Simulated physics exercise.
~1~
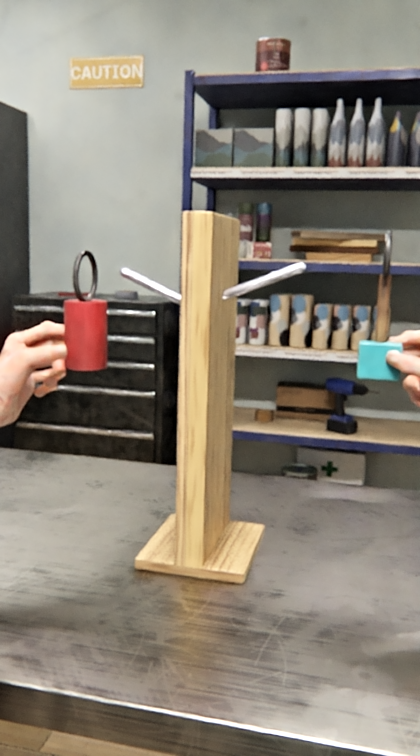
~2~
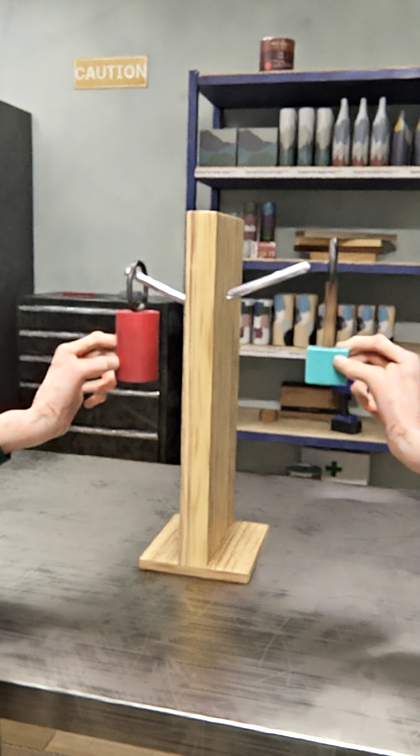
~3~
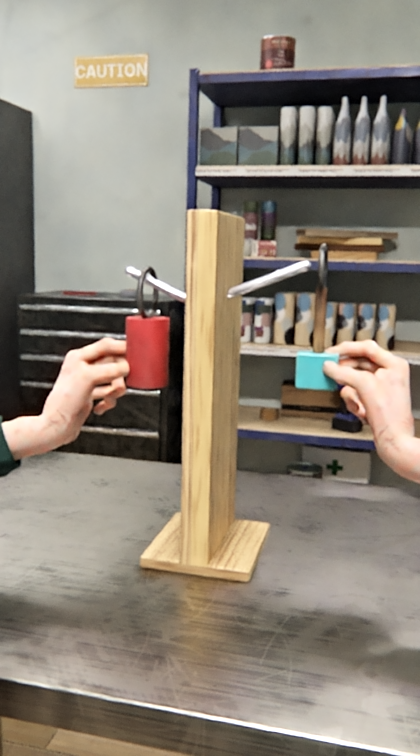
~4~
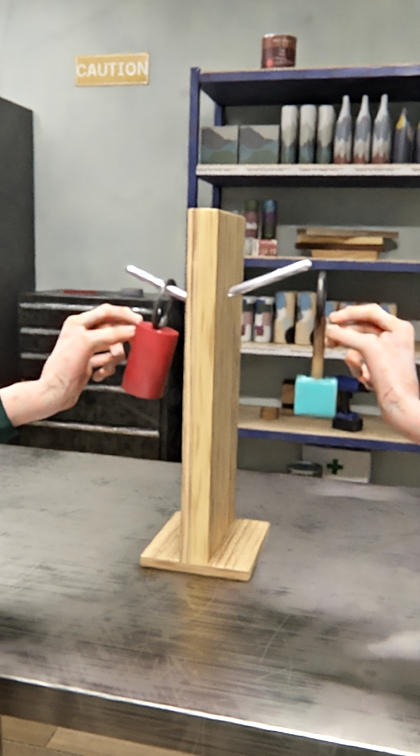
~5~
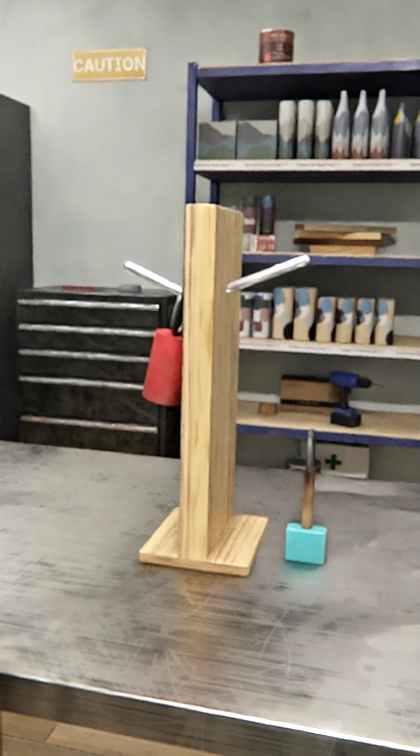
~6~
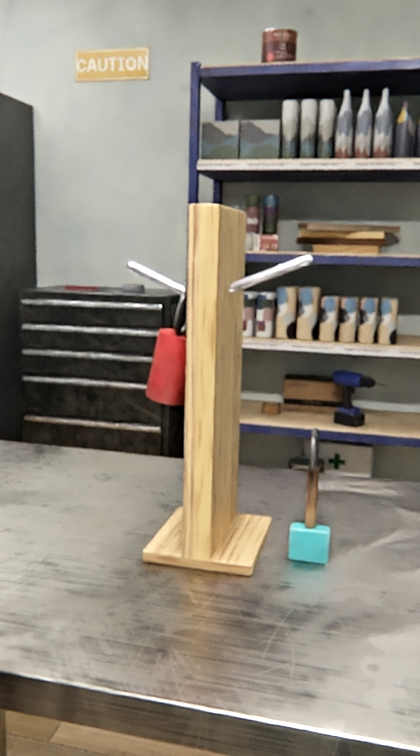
Red cylinder hooked by one hand onto a wooden stand's left peg stays hanging, while a turquoise-ended brush drops upright onto the table.
